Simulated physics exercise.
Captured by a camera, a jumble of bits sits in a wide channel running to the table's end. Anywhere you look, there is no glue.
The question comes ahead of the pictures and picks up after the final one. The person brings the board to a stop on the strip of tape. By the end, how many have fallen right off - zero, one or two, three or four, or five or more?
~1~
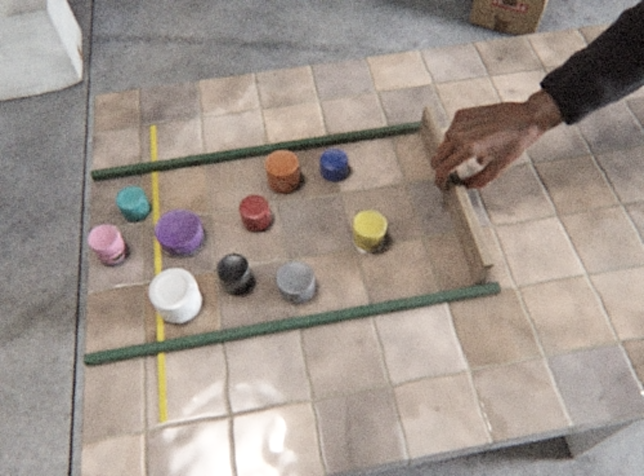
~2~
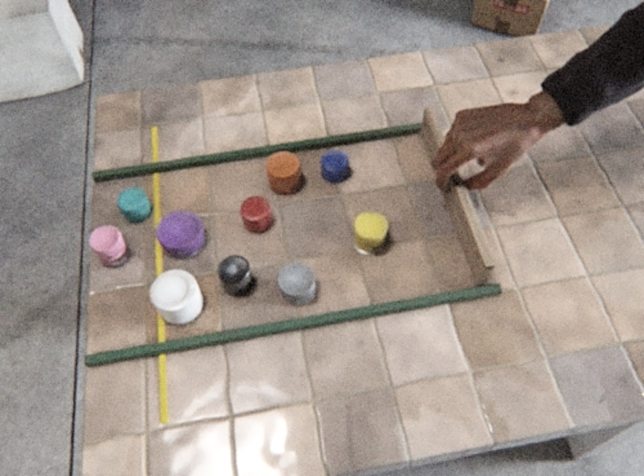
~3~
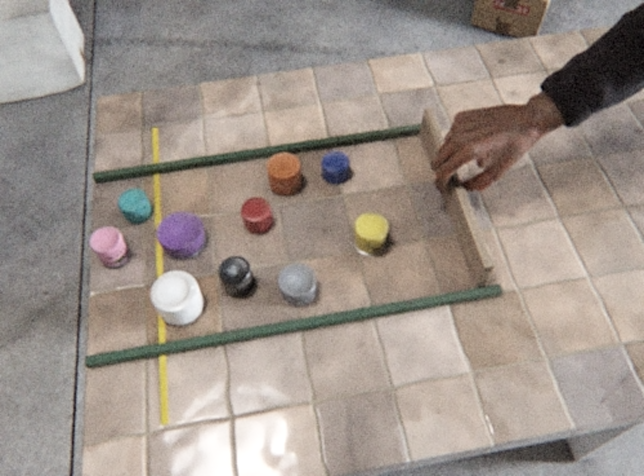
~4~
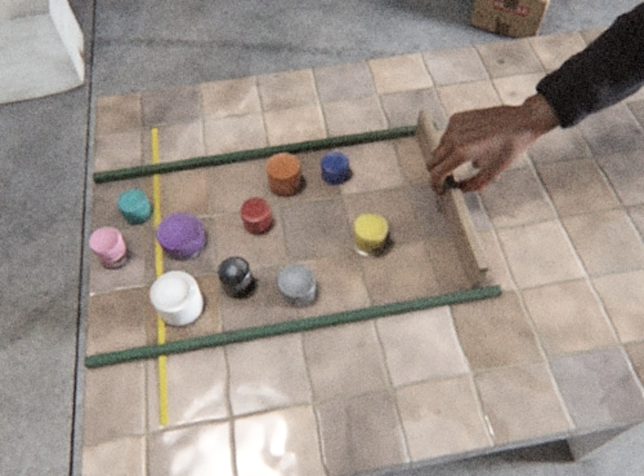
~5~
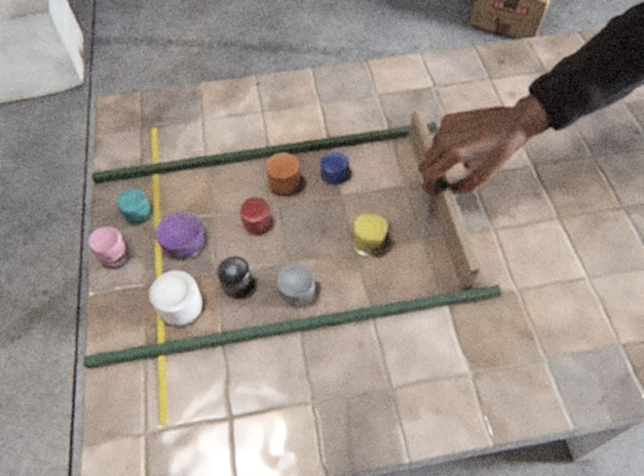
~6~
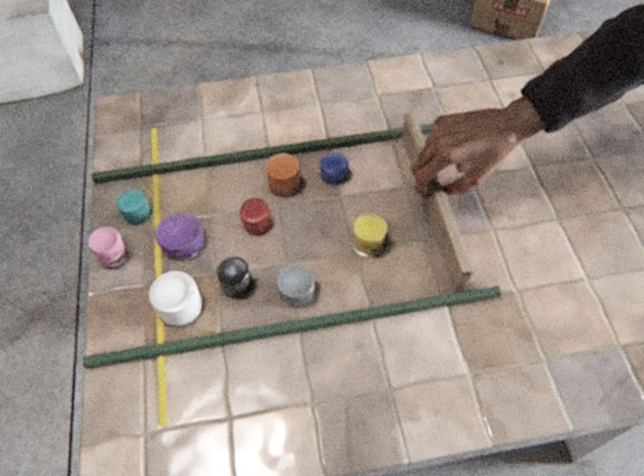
By the end, one or two have.
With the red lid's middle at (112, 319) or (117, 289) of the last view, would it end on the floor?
Order of tries: Off, on.
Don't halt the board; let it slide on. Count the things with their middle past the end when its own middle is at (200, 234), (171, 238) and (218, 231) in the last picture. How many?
Respectively, 0, 1 and 0.
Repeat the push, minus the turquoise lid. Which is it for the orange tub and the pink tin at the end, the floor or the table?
Well, the orange tub is still there while the pink tin goes off the edge.
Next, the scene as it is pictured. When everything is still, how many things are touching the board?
That comes to 4.
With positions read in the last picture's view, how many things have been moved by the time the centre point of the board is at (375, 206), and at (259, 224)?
One spot: 1. Other spot: 6.
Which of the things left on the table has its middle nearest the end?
The answer: The white lid.
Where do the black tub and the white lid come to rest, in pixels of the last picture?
Around (117, 290), then around (94, 327).
Soon after, none off yet; pink tin at rest near (109, 248); turquoise lid at rest near (134, 206); white lid at rest near (176, 299).
Then, none off yet; pink tin at rest near (109, 248); turquoise lid moving near (127, 208); white lid moved about its own width near (149, 314).
At rest, the number that fall off is one or two; fallen, turquoise lid and pink tin.
